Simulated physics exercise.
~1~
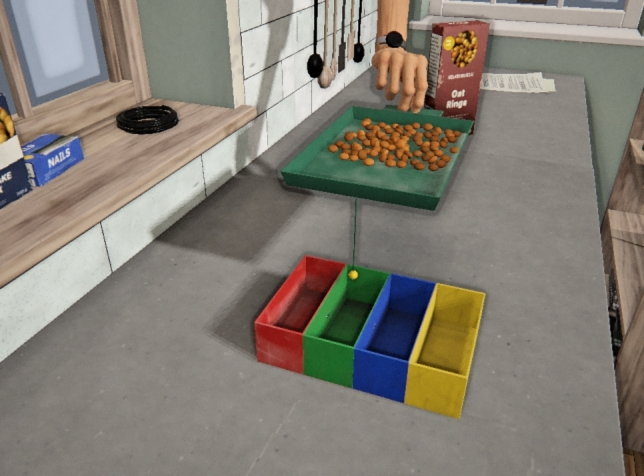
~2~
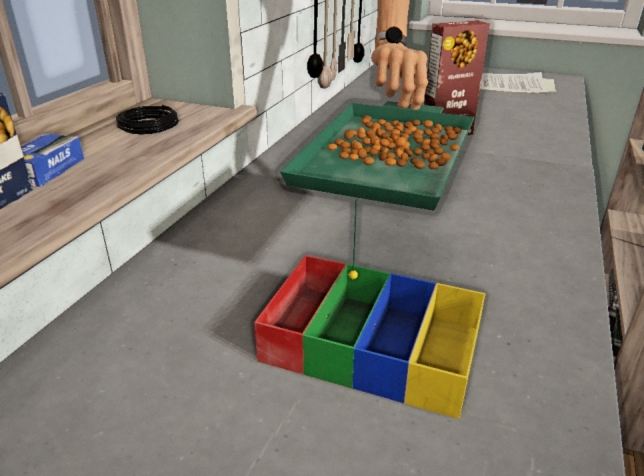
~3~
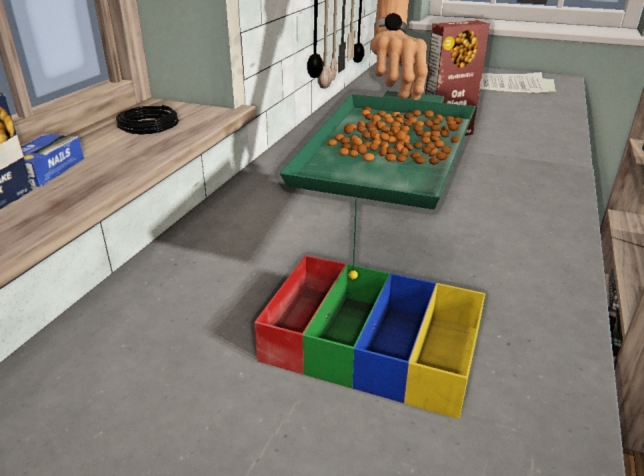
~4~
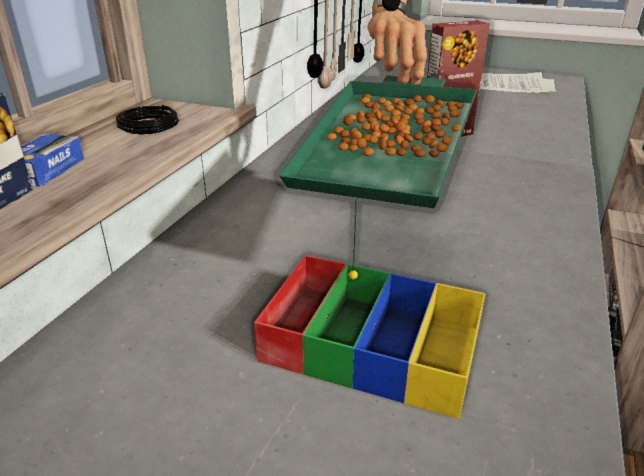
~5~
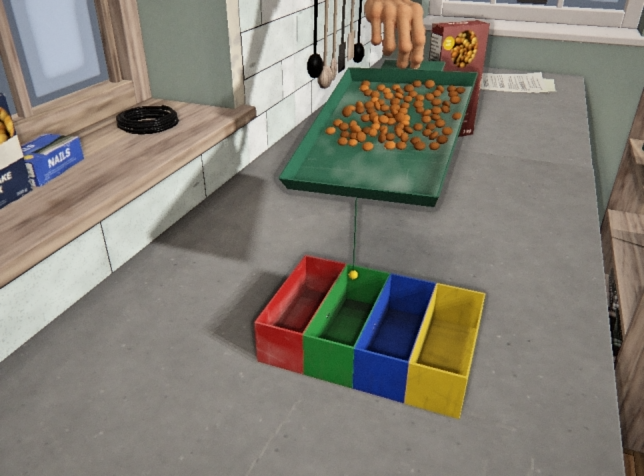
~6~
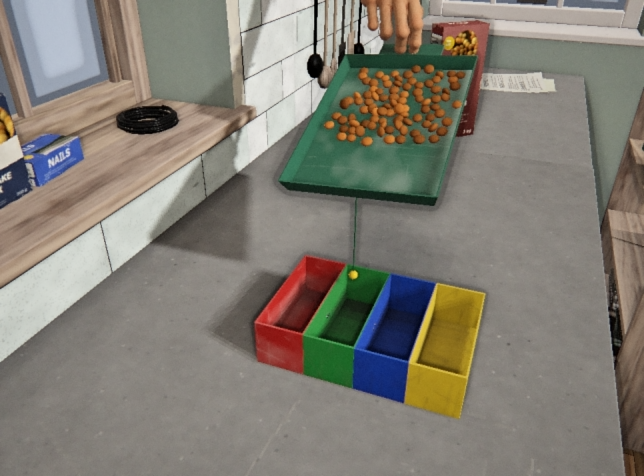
The clip opens on a hand behind a level green tray of small brown pieces, a yellow bead hanging from its near edge by a box with red, green, blue and yellow cells. The hand then raises the tray's far side, gradually steepening its slant towards the near left corner.
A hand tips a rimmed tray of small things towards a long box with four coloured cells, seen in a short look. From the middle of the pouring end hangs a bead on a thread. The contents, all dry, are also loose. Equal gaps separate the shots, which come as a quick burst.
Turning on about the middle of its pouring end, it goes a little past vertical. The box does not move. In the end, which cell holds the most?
The red cell holds the most.
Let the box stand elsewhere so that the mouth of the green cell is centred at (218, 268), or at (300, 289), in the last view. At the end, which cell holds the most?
The yellow cell first, green second.
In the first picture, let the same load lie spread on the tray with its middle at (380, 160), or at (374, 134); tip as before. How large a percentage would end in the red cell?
Near 50 per cent and near 40 per cent.
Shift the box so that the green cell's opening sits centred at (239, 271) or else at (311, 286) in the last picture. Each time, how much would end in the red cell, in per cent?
About 0 per cent, then about 30 per cent.
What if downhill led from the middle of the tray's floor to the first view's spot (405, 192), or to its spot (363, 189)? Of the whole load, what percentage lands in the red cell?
Roughly 0 percent first and 30 percent second.
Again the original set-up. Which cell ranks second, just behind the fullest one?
It is green.
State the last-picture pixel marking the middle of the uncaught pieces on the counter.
The middle lies near (239, 336).
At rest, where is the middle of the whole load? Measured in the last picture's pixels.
Close to (290, 339) in the last picture.
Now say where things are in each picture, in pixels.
Corners of the pouring end at (287, 170) and (436, 194), level; middle of the load at (395, 142), bits of cat kibble; bead on its thread at (353, 275); red cell at (279, 344); green cell at (328, 358); blue cell at (380, 372); yellow cell at (435, 387), in the first picture.
Corners of the pouring end at (287, 170) and (436, 194), level; middle of the load at (395, 140), in the second picture.
Corners of the pouring end at (286, 172) and (435, 194), tipped barely, lowest at the left corner; middle of the load at (396, 134), in the third picture.
Corners of the pouring end at (285, 174) and (435, 193), tipped a little, lowest at the left corner; middle of the load at (396, 124), in the fourth picture.
Corners of the pouring end at (285, 176) and (434, 193), tipped clearly, lowest at the left corner; middle of the load at (395, 114), in the fifth picture.
Corners of the pouring end at (284, 178) and (433, 193), tipped clearly, lowest at the left corner; middle of the load at (394, 104); red cell at (279, 344); green cell at (328, 358); blue cell at (380, 372); yellow cell at (435, 387), in the sixth picture.
Soon after the last picture, tray tipped steeply; most on the tray; a small part falling or outside the box.
A little later, tray tipped past a quarter turn; a small part on the tray; about a quarter in the red cell; a small part in the green cell; a stray few in the blue cell; about half falling or outside the box.
Later still, tray tipped past a quarter turn; about a third in the red cell; about a quarter in the green cell; a small part in the blue cell; about a third falling or outside the box.
At rest, tray tipped past a quarter turn; about a third in the red cell; about a quarter in the green cell; a small part in the blue cell; none in the yellow cell; about a third outside the box.
